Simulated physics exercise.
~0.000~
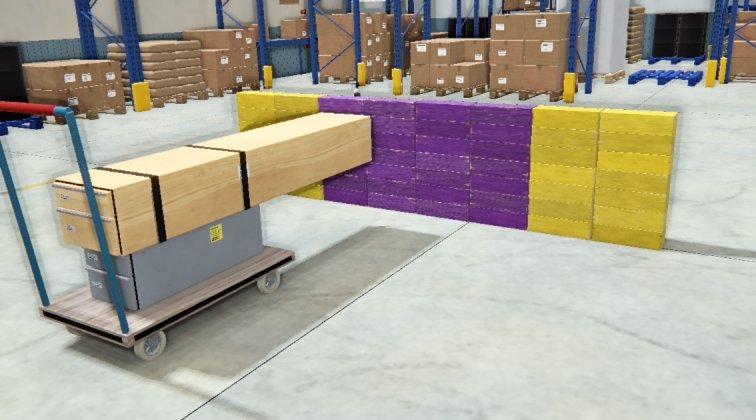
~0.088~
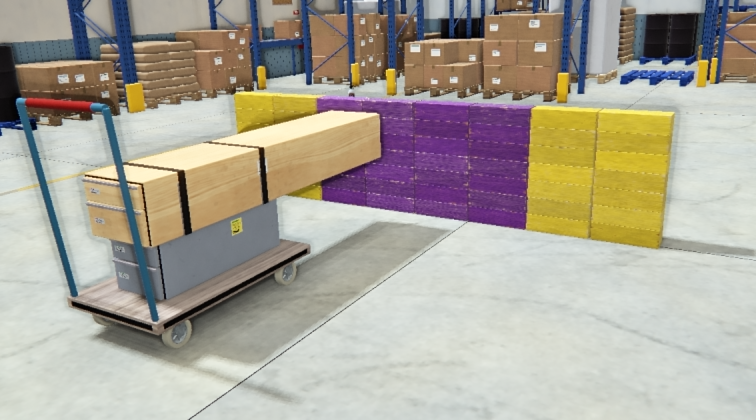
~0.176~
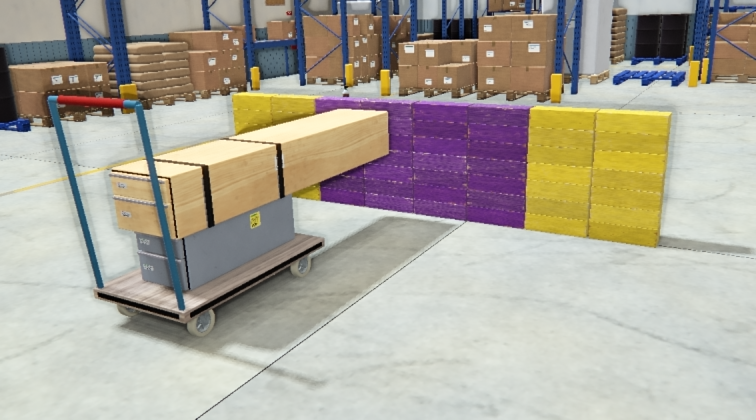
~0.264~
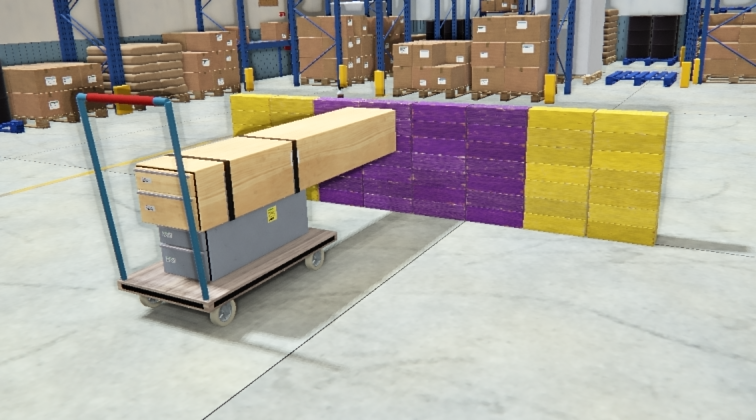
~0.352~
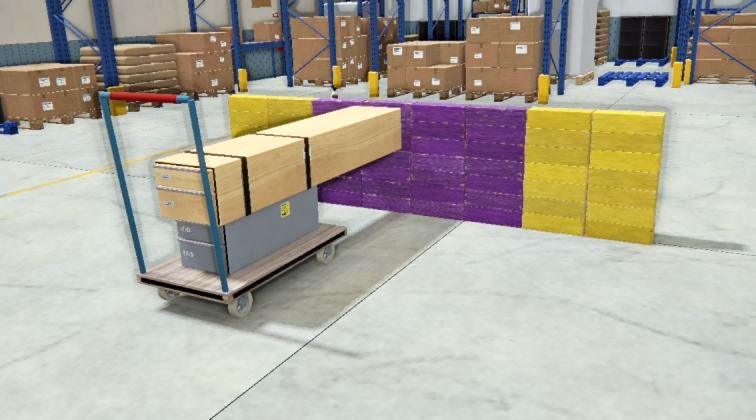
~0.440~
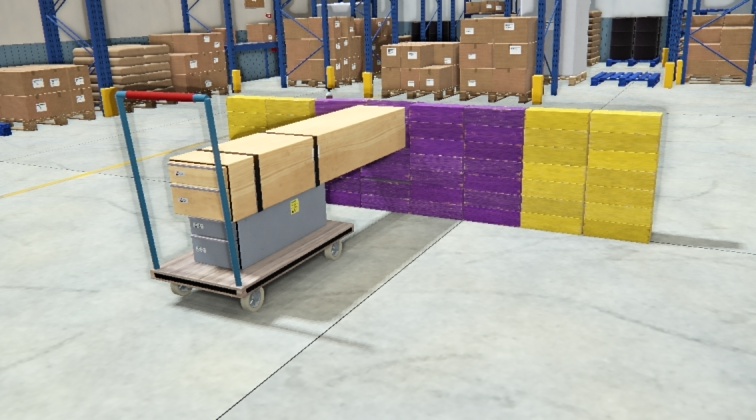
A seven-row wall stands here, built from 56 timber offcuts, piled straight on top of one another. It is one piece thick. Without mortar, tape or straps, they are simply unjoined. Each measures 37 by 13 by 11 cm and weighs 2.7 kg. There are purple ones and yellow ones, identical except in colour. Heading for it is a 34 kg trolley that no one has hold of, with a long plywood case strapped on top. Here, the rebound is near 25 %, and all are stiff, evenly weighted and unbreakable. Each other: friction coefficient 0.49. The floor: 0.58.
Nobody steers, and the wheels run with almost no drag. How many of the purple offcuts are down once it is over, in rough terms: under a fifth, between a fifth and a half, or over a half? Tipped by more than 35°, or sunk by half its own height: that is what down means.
Once it is over, between a fifth and a half are down.
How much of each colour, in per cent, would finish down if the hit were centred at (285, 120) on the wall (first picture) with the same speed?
Result - yellow: 30 %; purple: 0 %.
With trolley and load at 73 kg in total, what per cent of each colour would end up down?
Share down - yellow: 0; purple: 60 (per cent).
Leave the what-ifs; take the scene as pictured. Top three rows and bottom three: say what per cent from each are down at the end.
Of the top ones 20 percent, of the bottom ones 0 percent.
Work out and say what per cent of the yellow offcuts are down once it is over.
Of the yellow ones, 0 per cent finish down.
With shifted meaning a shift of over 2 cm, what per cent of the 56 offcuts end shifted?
The shifted ones make up 15 per cent.
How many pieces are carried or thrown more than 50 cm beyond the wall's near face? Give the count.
4 or thereabouts.
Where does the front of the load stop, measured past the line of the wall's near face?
Looks like around 90 cm beyond, give or take.
After 0.54 s, load 17 cm past the wall's line, still rolling; none of the 28 purple offcuts down (0 of 56 in all colours); top purple offcut unmoved.
After 0.74 s, load 27 cm past the wall's line, still rolling; 8 of the 28 purple offcuts down (8 of 56 in all colours); top purple offcut unmoved.
After 0.96 s, load 39 cm past the wall's line, still rolling; 8 of the 28 purple offcuts down (8 of 56 in all colours); top purple offcut unmoved.
After 1.36 s, load 57 cm past the wall's line, still rolling; 8 of the 28 purple offcuts down (8 of 56 in all colours); top purple offcut unmoved.
At rest (3.0 s), load 90 cm past the wall's line, stopped; 8 of the 28 purple offcuts down (8 of 56 in all colours); top purple offcut unmoved; top yellow offcut unmoved. That is 29 per cent. As the last picture would show them, middles, top purple offcut near (440, 113), top yellow offcut near (558, 119).
